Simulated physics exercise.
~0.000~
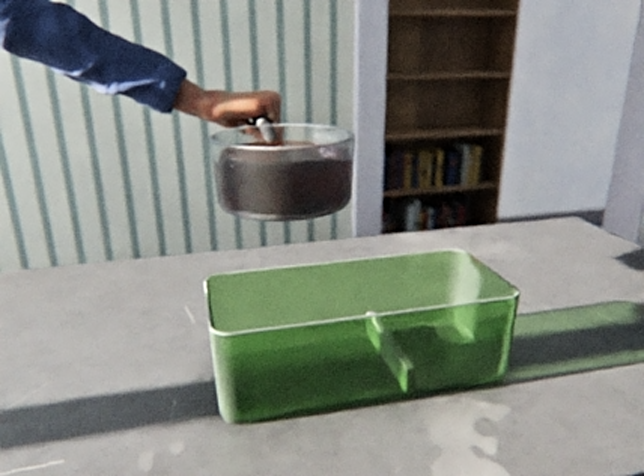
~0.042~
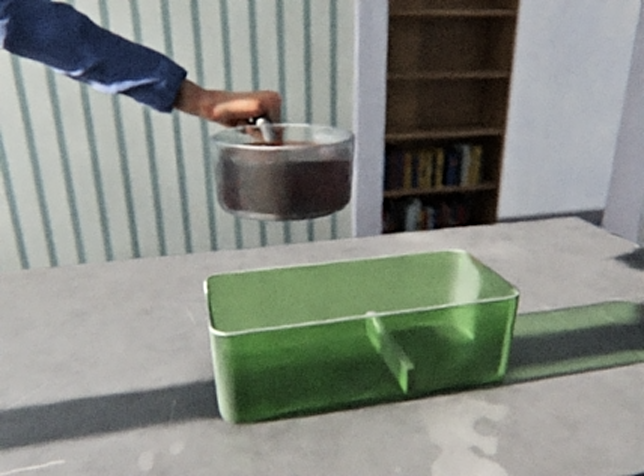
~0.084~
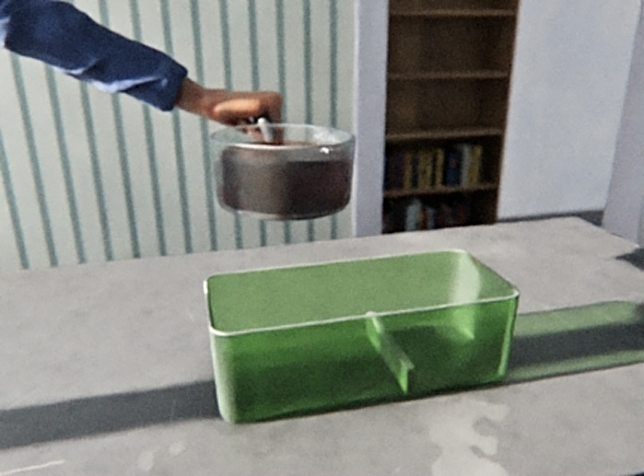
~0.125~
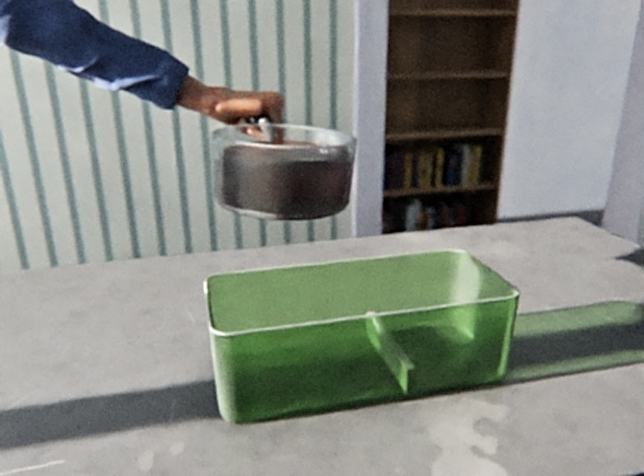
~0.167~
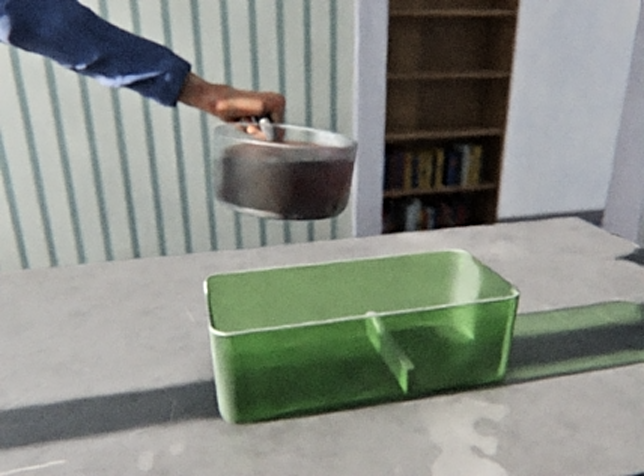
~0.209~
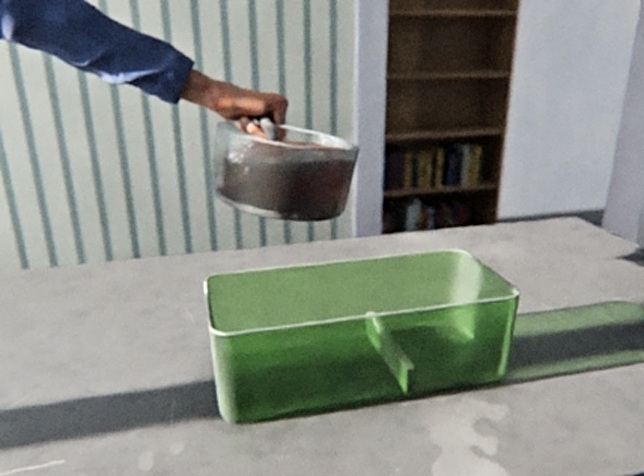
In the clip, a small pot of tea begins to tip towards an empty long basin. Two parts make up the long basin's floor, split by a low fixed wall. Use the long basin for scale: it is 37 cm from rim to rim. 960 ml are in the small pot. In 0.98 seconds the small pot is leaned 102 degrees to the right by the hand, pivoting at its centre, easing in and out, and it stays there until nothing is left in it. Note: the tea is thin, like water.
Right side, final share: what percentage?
57 per cent.
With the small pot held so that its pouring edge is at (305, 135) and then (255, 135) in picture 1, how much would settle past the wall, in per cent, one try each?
Roughly 10 per cent the first time and 15 per cent the second.
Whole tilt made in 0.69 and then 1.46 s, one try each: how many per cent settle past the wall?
45 then 60 %.
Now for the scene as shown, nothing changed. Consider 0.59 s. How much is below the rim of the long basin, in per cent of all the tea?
Close to 8 in a hundred.
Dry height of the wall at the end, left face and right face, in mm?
Roughly 22 mm on the left side and roughly 6 mm on the right.
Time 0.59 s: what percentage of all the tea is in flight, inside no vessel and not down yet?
Near 32 in a hundred.
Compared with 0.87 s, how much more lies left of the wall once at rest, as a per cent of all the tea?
Roughly 24 per cent.
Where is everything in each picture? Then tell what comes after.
In the first picture, tilt 0°; pouring edge (350, 134); surface from (215, 156) to (347, 148); the long basin's rim runs from (208, 304) to (490, 271); the wall's top is at (389, 338).
In the second picture, tilt 0°; pouring edge (350, 134); surface from (215, 155) to (347, 148).
In the third picture, tilt 2°; pouring edge (351, 136); surface from (215, 154) to (346, 149).
In the fourth picture, tilt 4°; pouring edge (352, 138); surface from (216, 154) to (348, 150).
In the fifth picture, tilt 7°; pouring edge (353, 142); surface from (216, 154) to (349, 150).
In the sixth picture, tilt 11°; pouring edge (354, 147); surface from (217, 154) to (349, 150).
By 0.59 s the tilt is 67° and 60 per cent is still to pour, 2 is left of the wall and 6 right of it.
By 0.87 s the tilt is 99° and 12 per cent is still to pour, 19 is left of the wall and 58 right of it.
By 1.16 s the tilt is 102° and 1 per cent is still to pour, 38 is left of the wall and 59 right of it.
By 1.48 s the tilt is 102° and 0 per cent is still to pour, 42 is left of the wall and 57 right of it.
At rest 42 per cent lies left of the wall, 57 right of it and 1 outside.
